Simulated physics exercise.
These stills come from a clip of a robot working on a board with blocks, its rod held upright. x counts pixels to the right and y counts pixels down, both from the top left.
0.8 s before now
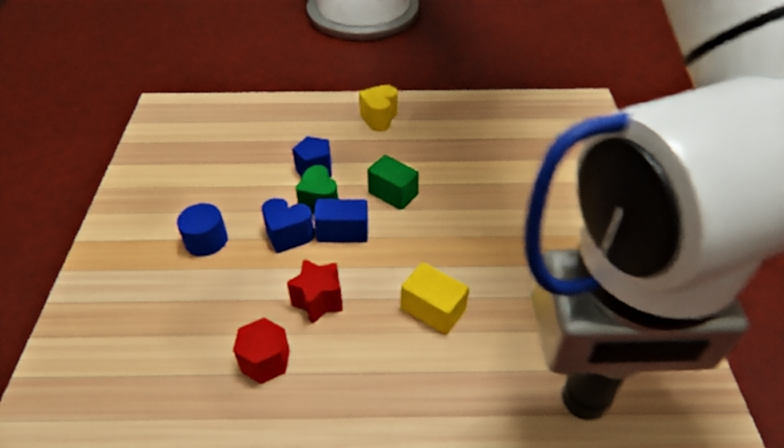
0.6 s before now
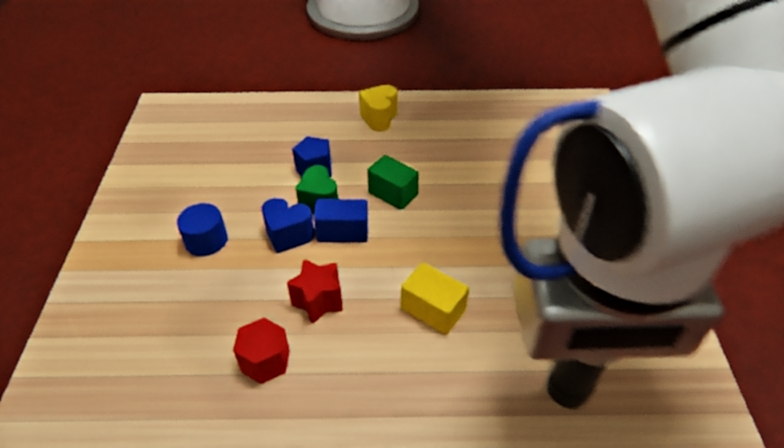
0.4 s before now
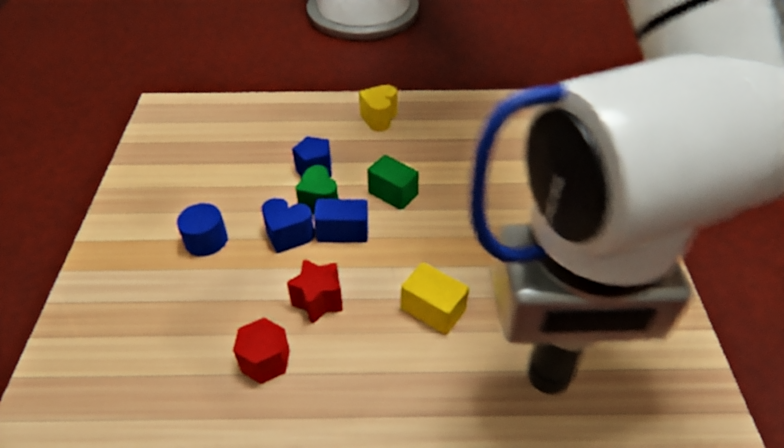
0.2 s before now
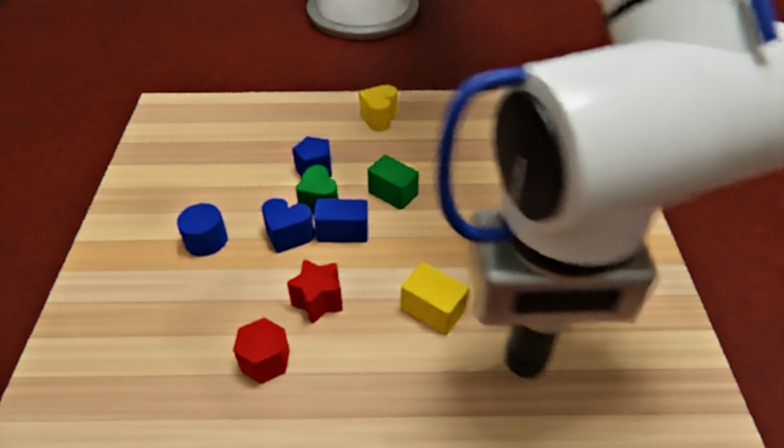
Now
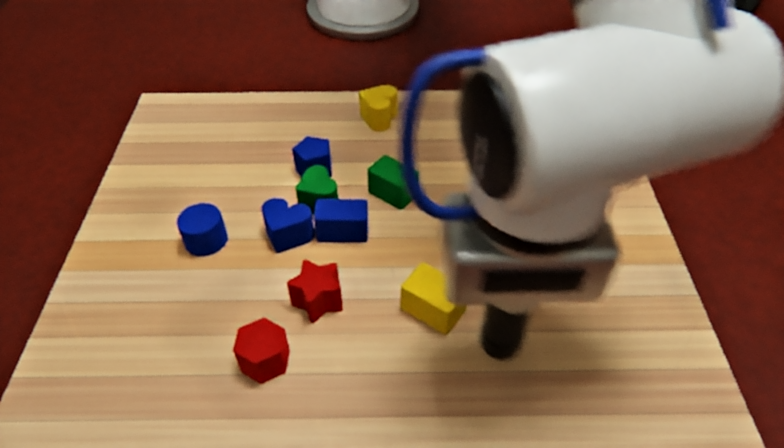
White robot arm moving its dark rod leftward and slightly up across a wooden board beside still red, blue, green and yellow blocks.
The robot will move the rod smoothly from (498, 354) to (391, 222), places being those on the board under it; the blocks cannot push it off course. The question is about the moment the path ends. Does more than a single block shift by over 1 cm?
No, that is not what happens.
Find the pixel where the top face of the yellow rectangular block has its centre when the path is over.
I'd place it at (387, 261), taking the centre of its top.
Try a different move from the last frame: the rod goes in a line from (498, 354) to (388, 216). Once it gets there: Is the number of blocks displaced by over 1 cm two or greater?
Short answer: No.
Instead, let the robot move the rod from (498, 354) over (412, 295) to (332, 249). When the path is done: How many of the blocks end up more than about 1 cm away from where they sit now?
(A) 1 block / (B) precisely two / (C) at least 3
The correct letter is C.
On the path given first. One third of the way, rod at (459, 293); yellow rectangular block at (413, 273), turned 25° anticlockwise.
Two thirds of the way, rod at (422, 248); yellow rectangular block at (388, 261), turned 65° anticlockwise.
At the end, rod at (391, 210); green rectangular block still; yellow rectangular block at (387, 261), turned 65° anticlockwise.
